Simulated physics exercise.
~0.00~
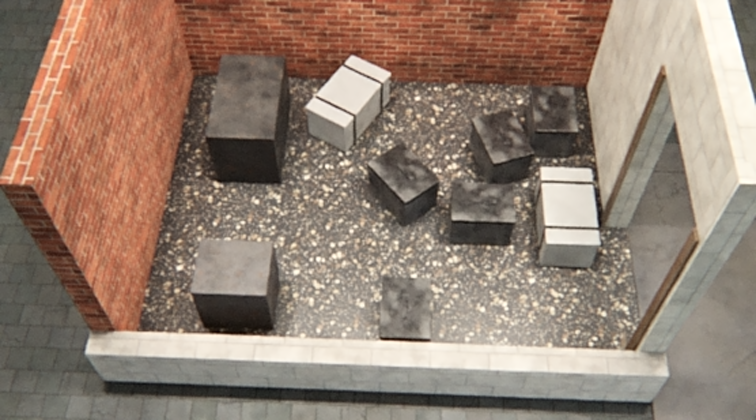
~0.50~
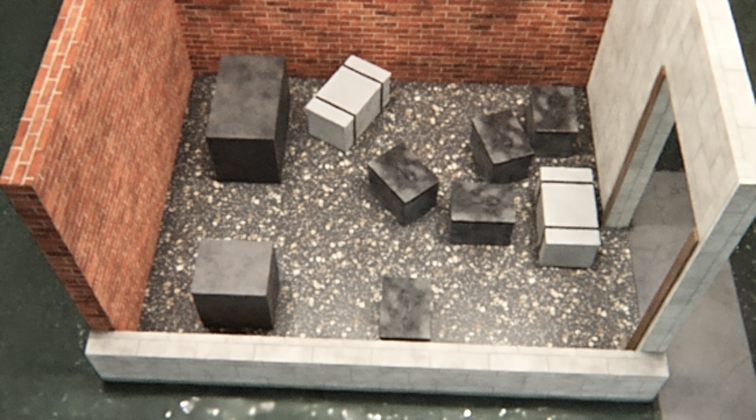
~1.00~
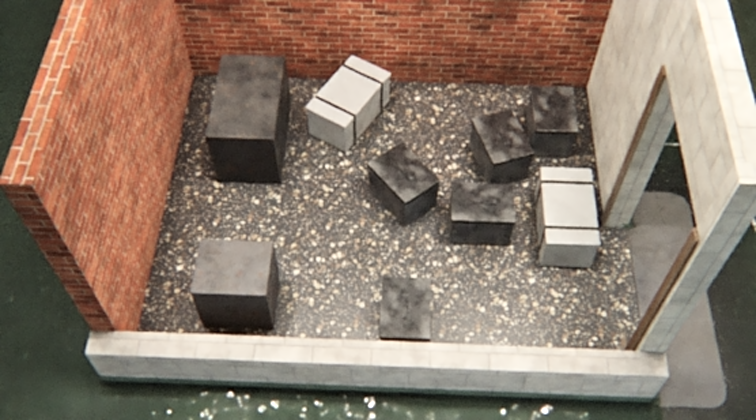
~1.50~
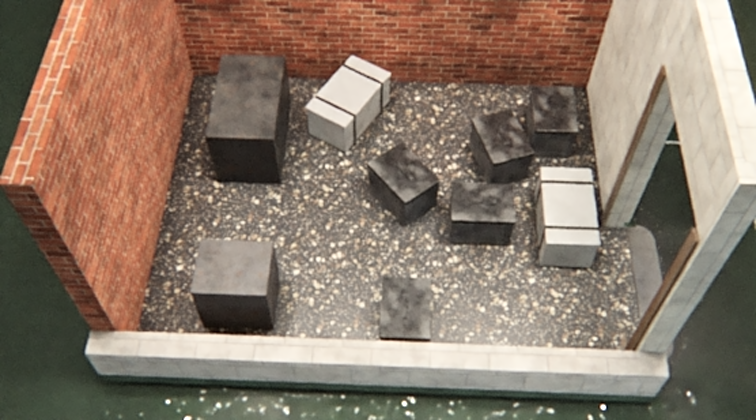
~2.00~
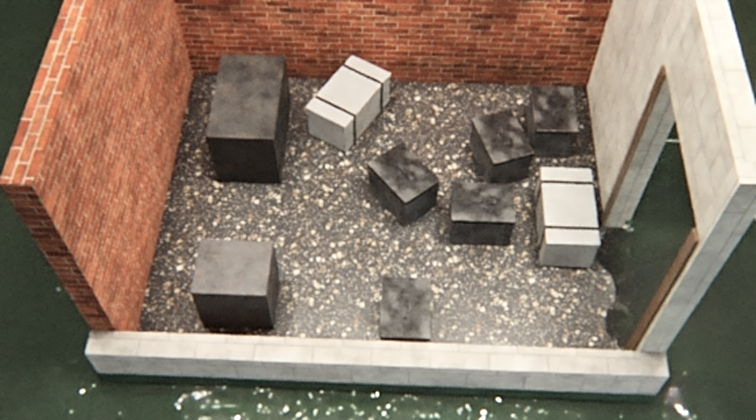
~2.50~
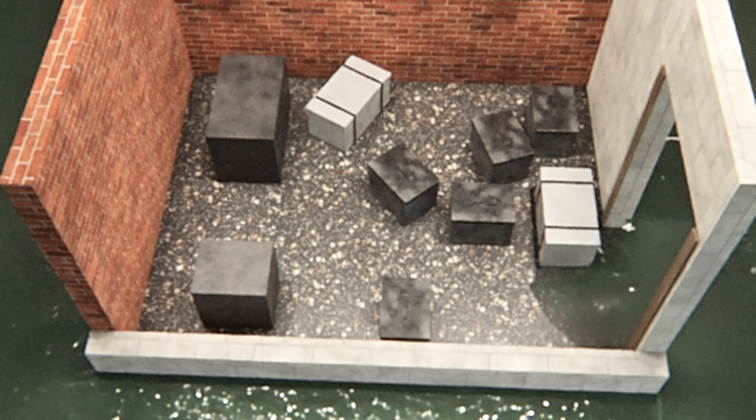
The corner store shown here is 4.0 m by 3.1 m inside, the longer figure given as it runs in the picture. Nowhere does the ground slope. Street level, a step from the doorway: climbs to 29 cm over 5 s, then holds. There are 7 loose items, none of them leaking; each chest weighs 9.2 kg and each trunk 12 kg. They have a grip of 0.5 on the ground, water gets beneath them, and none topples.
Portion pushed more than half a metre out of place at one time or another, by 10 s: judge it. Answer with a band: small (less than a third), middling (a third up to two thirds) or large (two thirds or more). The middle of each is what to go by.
Large.
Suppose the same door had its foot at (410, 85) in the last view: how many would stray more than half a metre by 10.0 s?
7.
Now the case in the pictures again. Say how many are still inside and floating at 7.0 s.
5 at that moment.
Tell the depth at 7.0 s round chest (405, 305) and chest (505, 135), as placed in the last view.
Depth approx. 19 cm / 3 cm.
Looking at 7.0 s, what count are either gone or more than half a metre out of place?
The number comes to 5.
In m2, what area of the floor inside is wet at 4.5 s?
Near 6.0 m2 in all.
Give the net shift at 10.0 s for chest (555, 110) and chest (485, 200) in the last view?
The first is 30 cm from its start, the second 100 cm.
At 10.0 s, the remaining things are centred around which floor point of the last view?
Roughly at (464, 141).
After 3.5 s 0 of 7 are over 50 cm from their spots; 0 afloat.
After 4.5 s 1 of 7 are over 50 cm from their spots; 1 afloat.
After 7.0 s 5 of 7 are over 50 cm from their spots; 5 afloat.
After 10.0 s 6 of 7 are over 50 cm from their spots, and 6 have been at some point; 7 afloat.
